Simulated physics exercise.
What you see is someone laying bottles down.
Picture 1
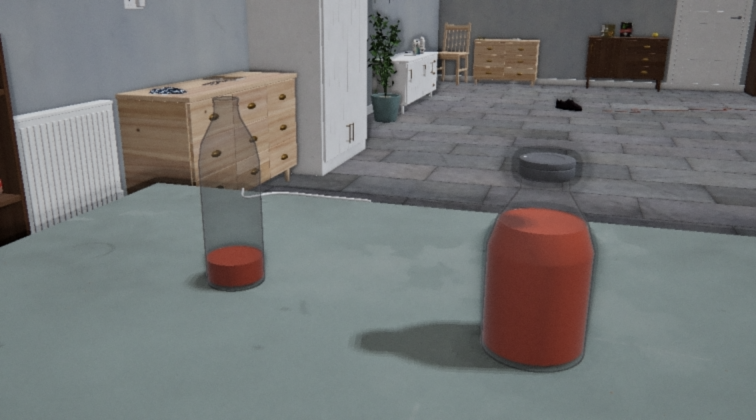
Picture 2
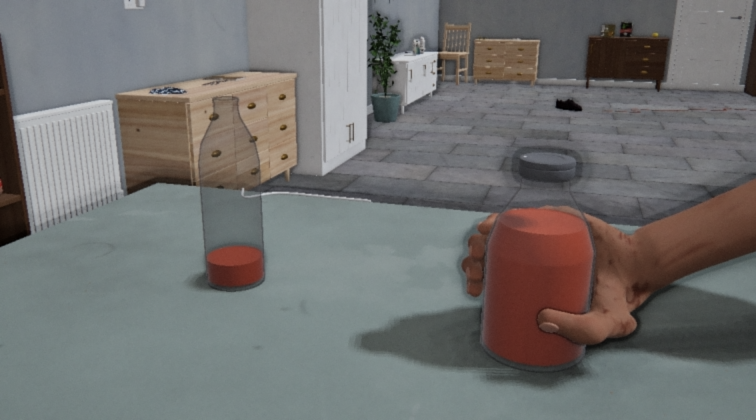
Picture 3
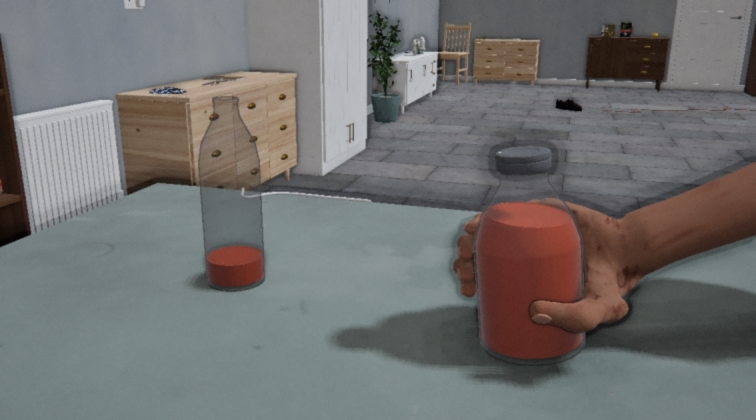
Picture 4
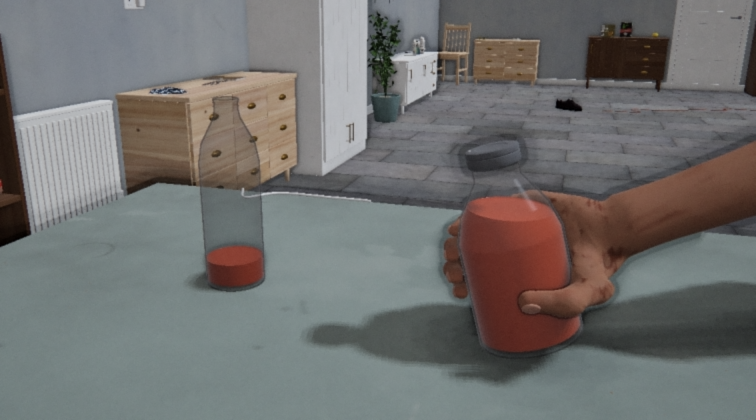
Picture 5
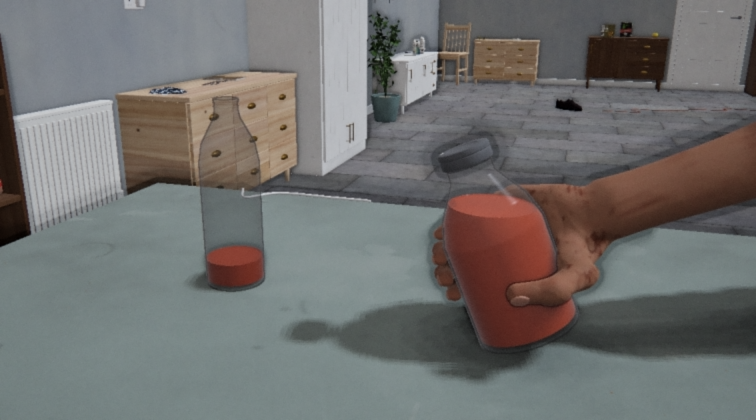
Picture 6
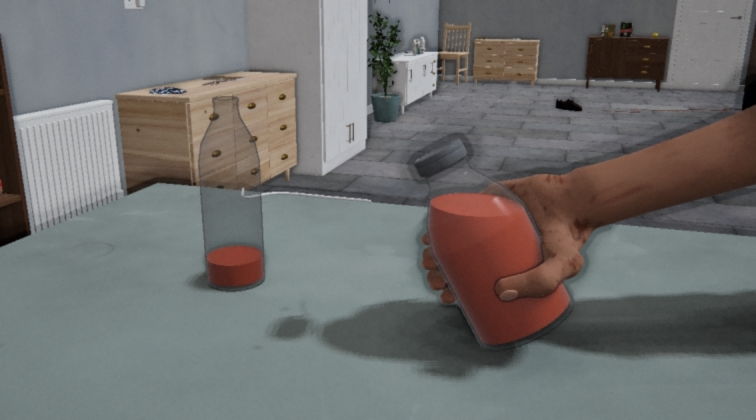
At first, two clear bottles of red liquid stand upright on a table, the left one nearly empty and open, the right one capped and about two thirds full. A hand reaches in from the right and grips the right bottle. It then tilts the bottle partway to the left.
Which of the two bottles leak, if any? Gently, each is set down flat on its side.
In order: Left bottle: The result will be no loss; right bottle: The result will be no loss.
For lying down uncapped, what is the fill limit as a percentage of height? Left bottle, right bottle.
The first can go to 24 per cent and the second to 20 per cent.
A moment on, the right bottle is nearly down; right bottle, all still inside.
Further on, the right bottle lies flat; right bottle, all still inside.
When it is over, both lie flat; right bottle, all still inside; left bottle, all still inside.
